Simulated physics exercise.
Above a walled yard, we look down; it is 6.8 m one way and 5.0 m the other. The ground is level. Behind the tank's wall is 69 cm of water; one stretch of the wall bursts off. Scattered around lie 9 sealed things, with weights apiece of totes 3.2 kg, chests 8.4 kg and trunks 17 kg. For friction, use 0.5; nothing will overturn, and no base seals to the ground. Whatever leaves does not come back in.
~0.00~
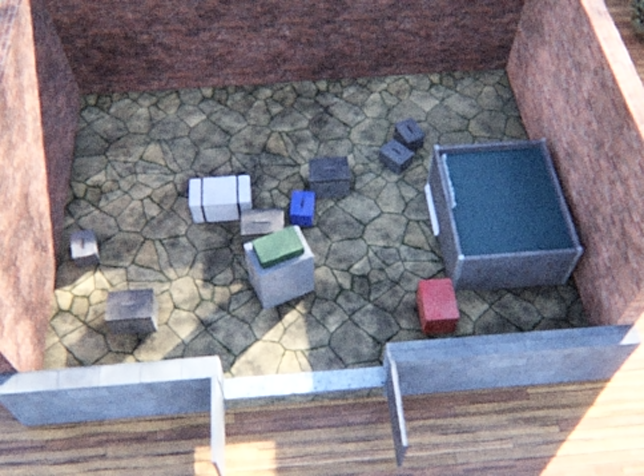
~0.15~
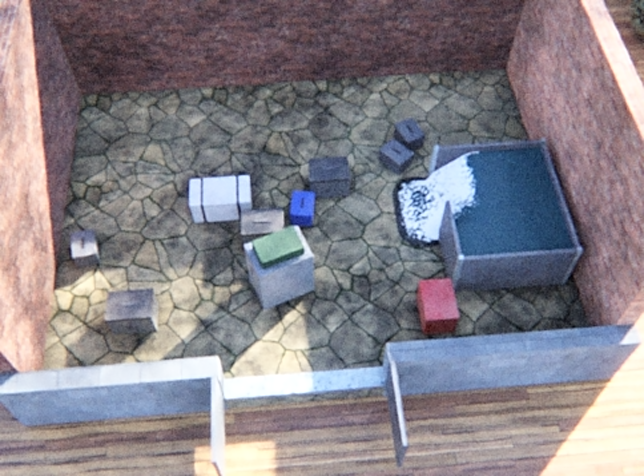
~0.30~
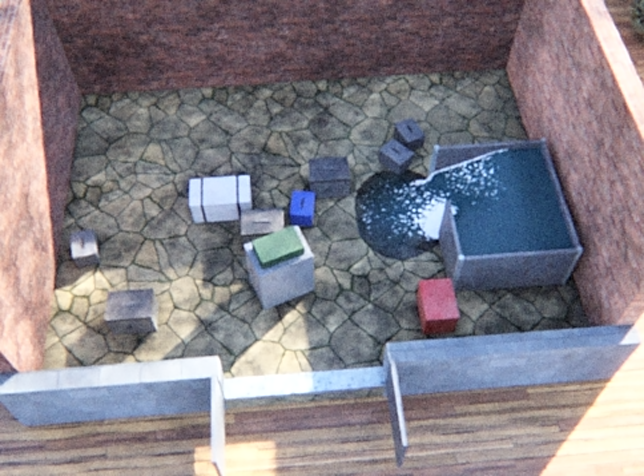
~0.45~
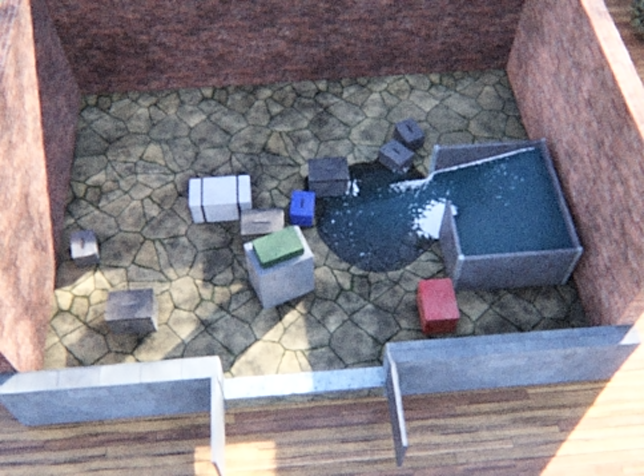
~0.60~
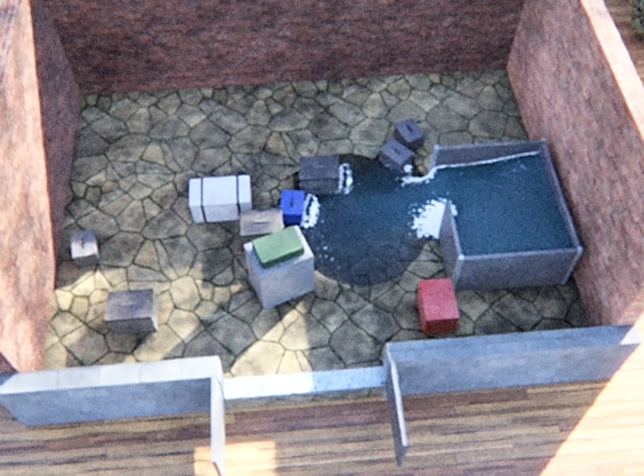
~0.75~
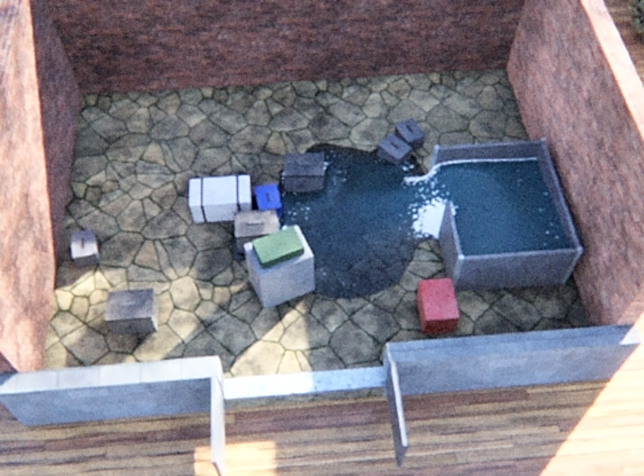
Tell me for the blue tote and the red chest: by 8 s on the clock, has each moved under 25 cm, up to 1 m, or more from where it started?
The blue tote drifts well away. The red chest remains nearly in place.
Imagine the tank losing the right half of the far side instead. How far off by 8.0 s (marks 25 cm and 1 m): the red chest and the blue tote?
Outcome - red chest: No real movement, blue tote: Modest displacement.
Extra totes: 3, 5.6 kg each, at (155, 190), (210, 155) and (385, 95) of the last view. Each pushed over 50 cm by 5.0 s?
So that's beyond the threshold, beyond the threshold and within the threshold, in that sequence.
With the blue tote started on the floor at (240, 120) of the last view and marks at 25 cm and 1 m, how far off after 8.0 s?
In the end it is hauled off.
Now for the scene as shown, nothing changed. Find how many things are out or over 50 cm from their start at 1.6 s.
5.
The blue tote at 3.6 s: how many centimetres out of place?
300 cm, give or take.
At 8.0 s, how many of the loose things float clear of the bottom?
It comes to 7 of them.
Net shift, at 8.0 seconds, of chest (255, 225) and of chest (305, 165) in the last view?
Respectively: 140 cm / 250 cm.
After 1.6 s the blue tote is near (208, 197), 1.3 m from its start, afloat; the red chest is near (439, 299), 0.0 m from its start, aground; 0 of 9 are out; 2 afloat.
After 3.6 s the blue tote is near (99, 197), 2.8 m from its start, afloat; the red chest is near (439, 299), 0.0 m from its start, aground; 0 of 9 are out; 6 afloat.
After 5.6 s the blue tote is near (94, 195), 2.8 m from its start, afloat; the red chest is near (439, 299), 0.0 m from its start, aground; 0 of 9 are out; 5 afloat.
After 8.0 s the blue tote is near (157, 200), 2.0 m from its start, afloat; the red chest is near (439, 299), 0.0 m from its start, aground; 0 of 9 are out; 7 afloat.
